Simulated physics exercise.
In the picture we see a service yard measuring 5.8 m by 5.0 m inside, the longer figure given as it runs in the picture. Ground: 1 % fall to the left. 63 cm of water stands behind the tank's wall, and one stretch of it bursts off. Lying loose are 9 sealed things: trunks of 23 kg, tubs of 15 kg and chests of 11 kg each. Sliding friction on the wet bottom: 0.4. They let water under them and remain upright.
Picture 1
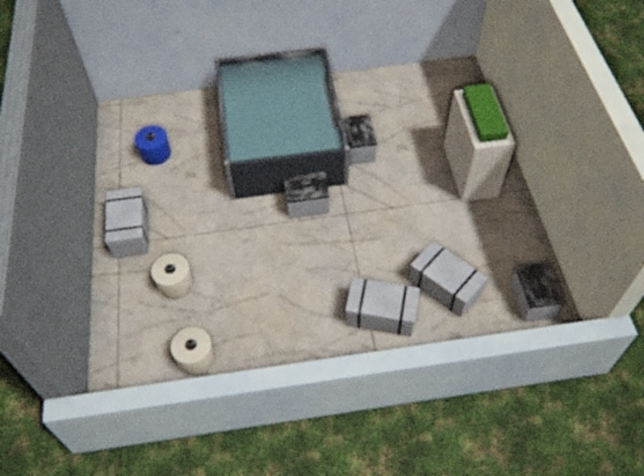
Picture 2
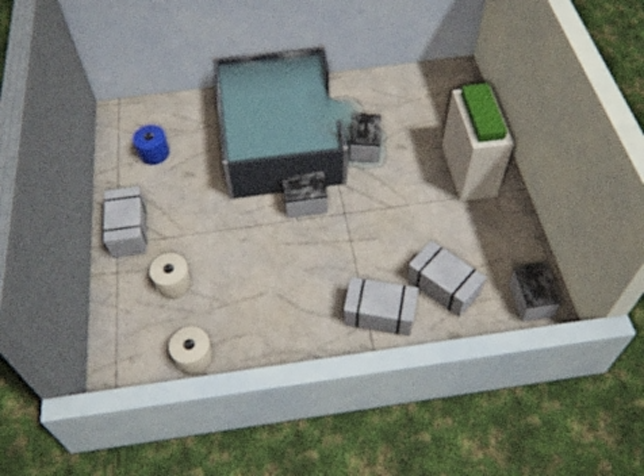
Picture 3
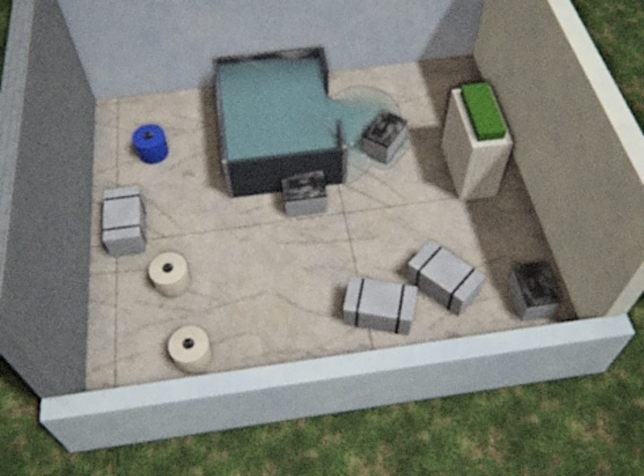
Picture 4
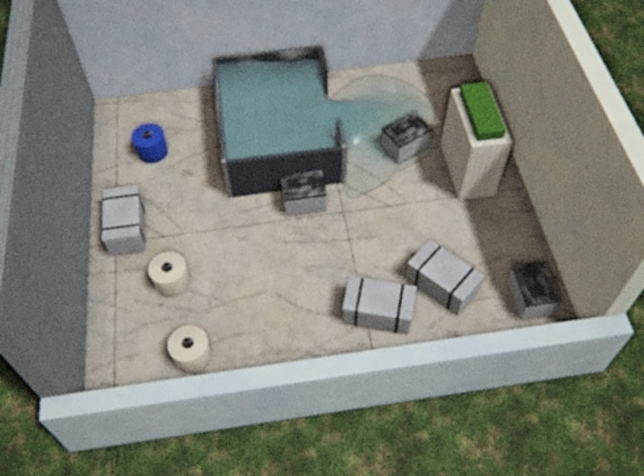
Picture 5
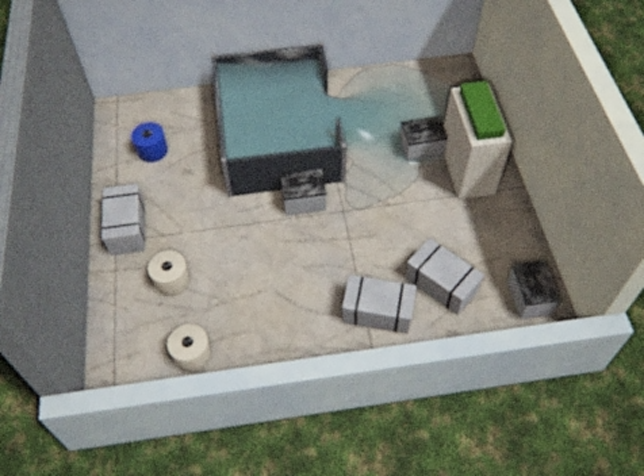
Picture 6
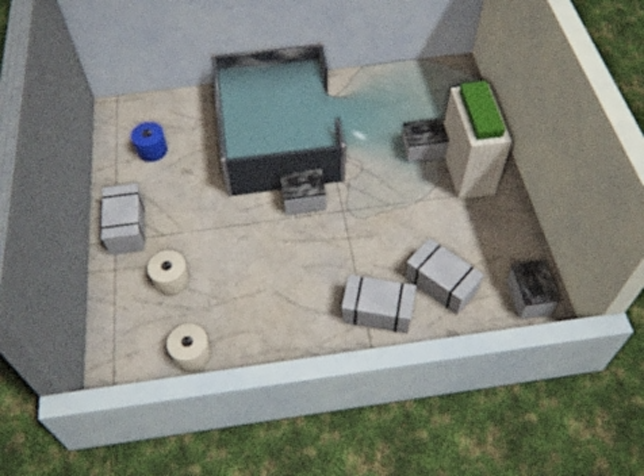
Water burst from the right side of a dark square tank in a walled yard and pushed one gray chest across to the tall green-topped block, while the other tubs and chests barely moved.
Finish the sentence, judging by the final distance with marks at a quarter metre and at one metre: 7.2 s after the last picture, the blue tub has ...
7.2 s after the last picture, the blue tub has hardly moved.
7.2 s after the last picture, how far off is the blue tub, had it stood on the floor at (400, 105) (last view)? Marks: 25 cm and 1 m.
From that spot, it is pushed far off.
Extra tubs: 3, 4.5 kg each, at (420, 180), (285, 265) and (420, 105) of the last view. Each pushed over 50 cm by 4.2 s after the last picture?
First beyond, then within, then beyond.
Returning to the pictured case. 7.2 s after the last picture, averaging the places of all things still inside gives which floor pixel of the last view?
(202, 269).
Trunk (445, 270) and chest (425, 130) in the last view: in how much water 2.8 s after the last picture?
Some 6 cm at the first, some 4 cm at the second.
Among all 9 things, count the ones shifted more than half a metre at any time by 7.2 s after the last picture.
The tally stands at 5.
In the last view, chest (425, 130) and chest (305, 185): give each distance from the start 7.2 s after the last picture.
In that order: 200 cm, 0 cm.
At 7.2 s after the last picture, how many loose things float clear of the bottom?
2 at that moment.
Then, 0.9 s after the last picture the blue tub is near (147, 134), 0.0 m from its start, aground; 0 afloat.
Then, 2.8 s after the last picture the blue tub is near (147, 134), 0.0 m from its start, aground; 1 afloat.
Then, 4.8 s after the last picture the blue tub is near (147, 134), 0.0 m from its start, aground; 2 afloat.
Then, 7.2 s after the last picture the blue tub is near (147, 134), 0.0 m from its start, aground; 2 afloat.
